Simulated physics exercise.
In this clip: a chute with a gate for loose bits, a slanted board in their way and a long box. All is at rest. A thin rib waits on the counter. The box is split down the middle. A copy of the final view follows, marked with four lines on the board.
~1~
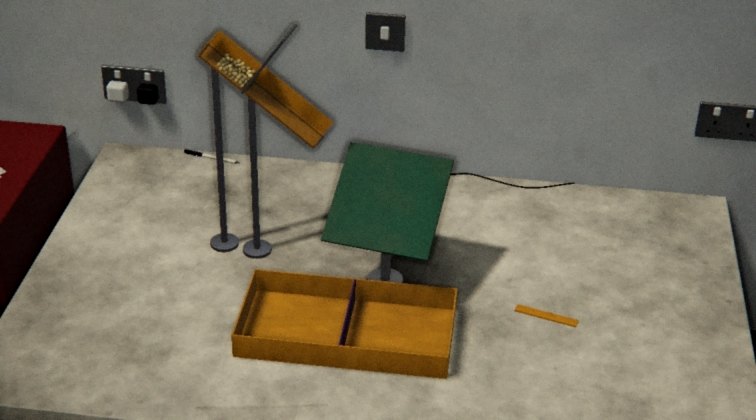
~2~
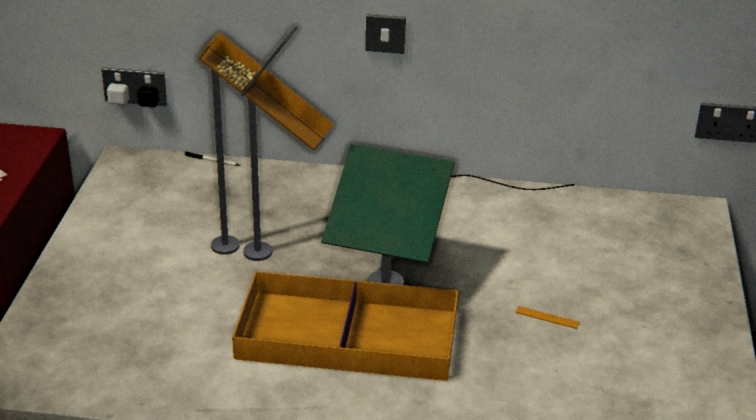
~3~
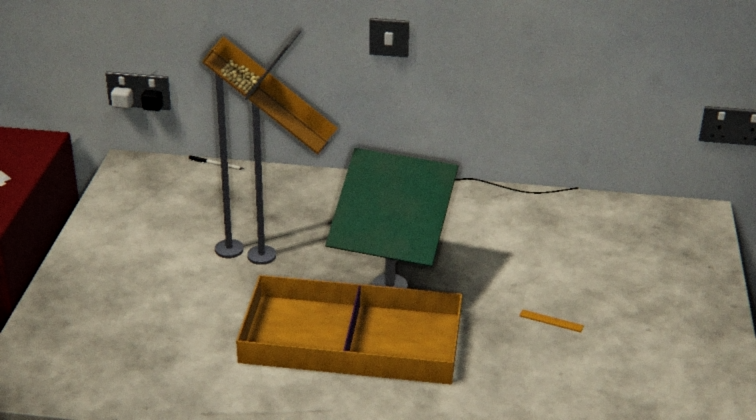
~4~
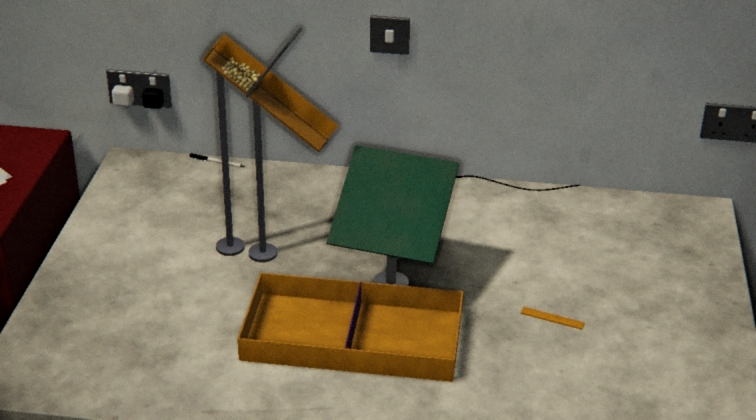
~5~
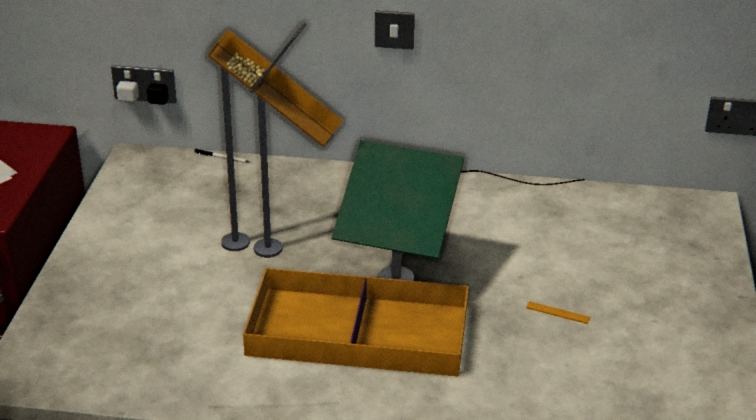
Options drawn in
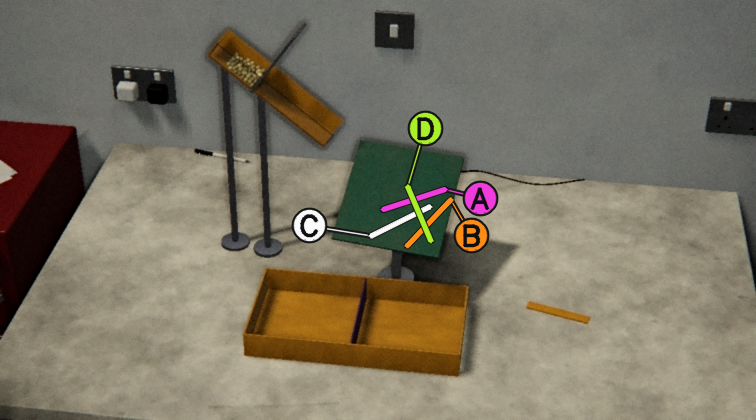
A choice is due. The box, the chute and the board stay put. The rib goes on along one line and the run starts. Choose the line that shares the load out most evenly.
A.
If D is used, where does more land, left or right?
The right half.
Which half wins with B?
Right.
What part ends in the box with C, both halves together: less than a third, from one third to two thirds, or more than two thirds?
More than two thirds.
On the marked copy, line A from (444, 189) to (383, 209); line B from (450, 199) to (407, 245); line C from (429, 206) to (371, 235); line D from (407, 186) to (430, 240).
Choosing A, of what is caught, roughly two thirds in the left half, roughly a third in the right.
Choosing B, of what is caught, about a tenth in the left half, the larger part in the right.
Choosing C, of what is caught, almost all in the left half, just a few in the right.
Choosing D, of what is caught, about a tenth in the left half, the larger part in the right.
